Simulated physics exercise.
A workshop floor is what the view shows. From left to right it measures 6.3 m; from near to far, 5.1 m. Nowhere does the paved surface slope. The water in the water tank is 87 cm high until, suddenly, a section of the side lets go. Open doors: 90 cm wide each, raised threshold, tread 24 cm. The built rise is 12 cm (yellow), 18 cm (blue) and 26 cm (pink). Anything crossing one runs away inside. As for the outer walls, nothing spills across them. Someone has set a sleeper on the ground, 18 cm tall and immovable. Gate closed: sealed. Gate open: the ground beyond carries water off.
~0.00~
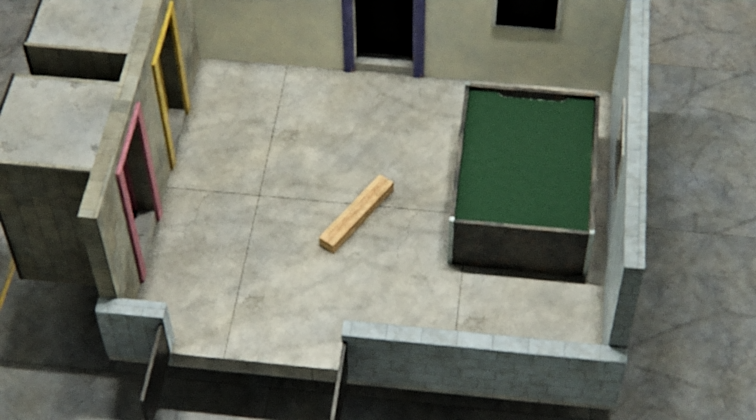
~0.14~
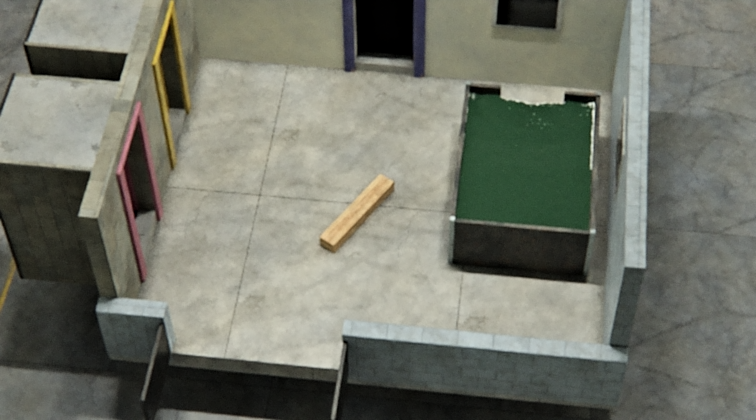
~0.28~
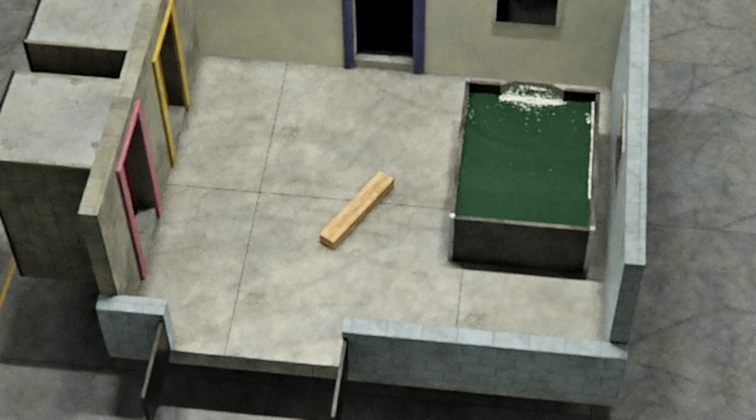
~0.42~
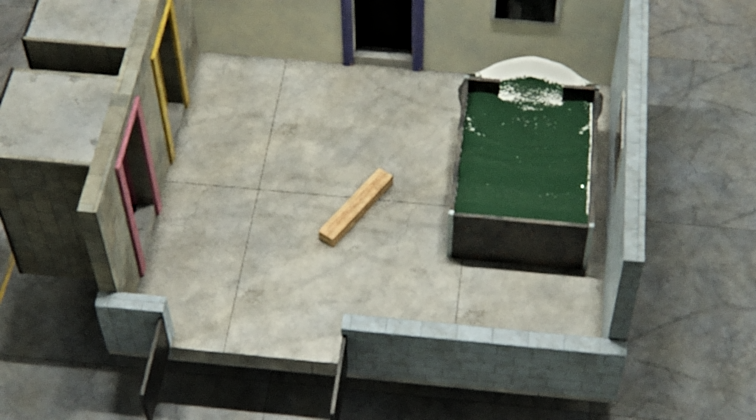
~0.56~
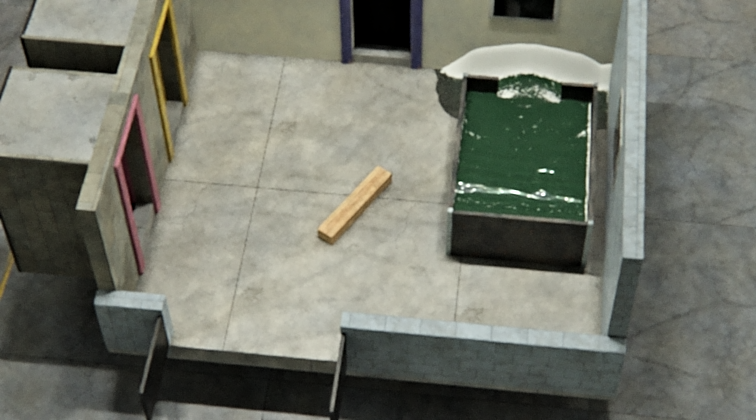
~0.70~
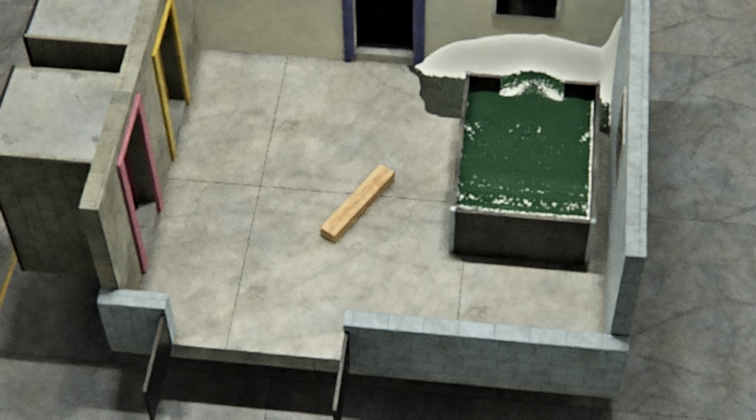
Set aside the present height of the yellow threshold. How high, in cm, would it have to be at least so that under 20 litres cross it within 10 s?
I would say at least 18 cm.
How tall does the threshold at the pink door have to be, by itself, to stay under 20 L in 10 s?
At the pink door you'd want roughly 11.5 cm.
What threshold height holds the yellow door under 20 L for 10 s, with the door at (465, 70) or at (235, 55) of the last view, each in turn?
First place around 33 cm, second around 17 cm.
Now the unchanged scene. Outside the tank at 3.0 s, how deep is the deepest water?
Up to some 42 centimetres, I'd say.
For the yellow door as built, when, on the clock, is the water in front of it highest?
3.2 s.
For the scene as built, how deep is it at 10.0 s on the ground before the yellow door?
About 13.0 centimetres.
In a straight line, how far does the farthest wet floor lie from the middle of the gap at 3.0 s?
Near 6.0 metres, give or take.
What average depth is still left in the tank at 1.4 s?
About 61 cm.
After 1.4 s water covers 25 % of the floor, deepest (69 cm) near (541, 77); it has not reached the yellow door.
After 3.0 s water covers 65 % of the floor, deepest (42 cm) near (601, 82); 22 cm at the yellow door, 22 litres in over its 12 cm threshold.
After 10.0 s water covers 95 % of the floor, deepest (18 cm) near (589, 81); 13 cm at the yellow door, 102 litres in over its 12 cm threshold.
At the yellow door as built, the water arrived by 2.0 s and peaked near 24 cm at 3.2 s.
Run again over the same 10 s with other heights there, 32 litres in over 16.5 cm, 3 litres over 22.5 cm. The limit of 20 litres is kept from about 18 cm up.
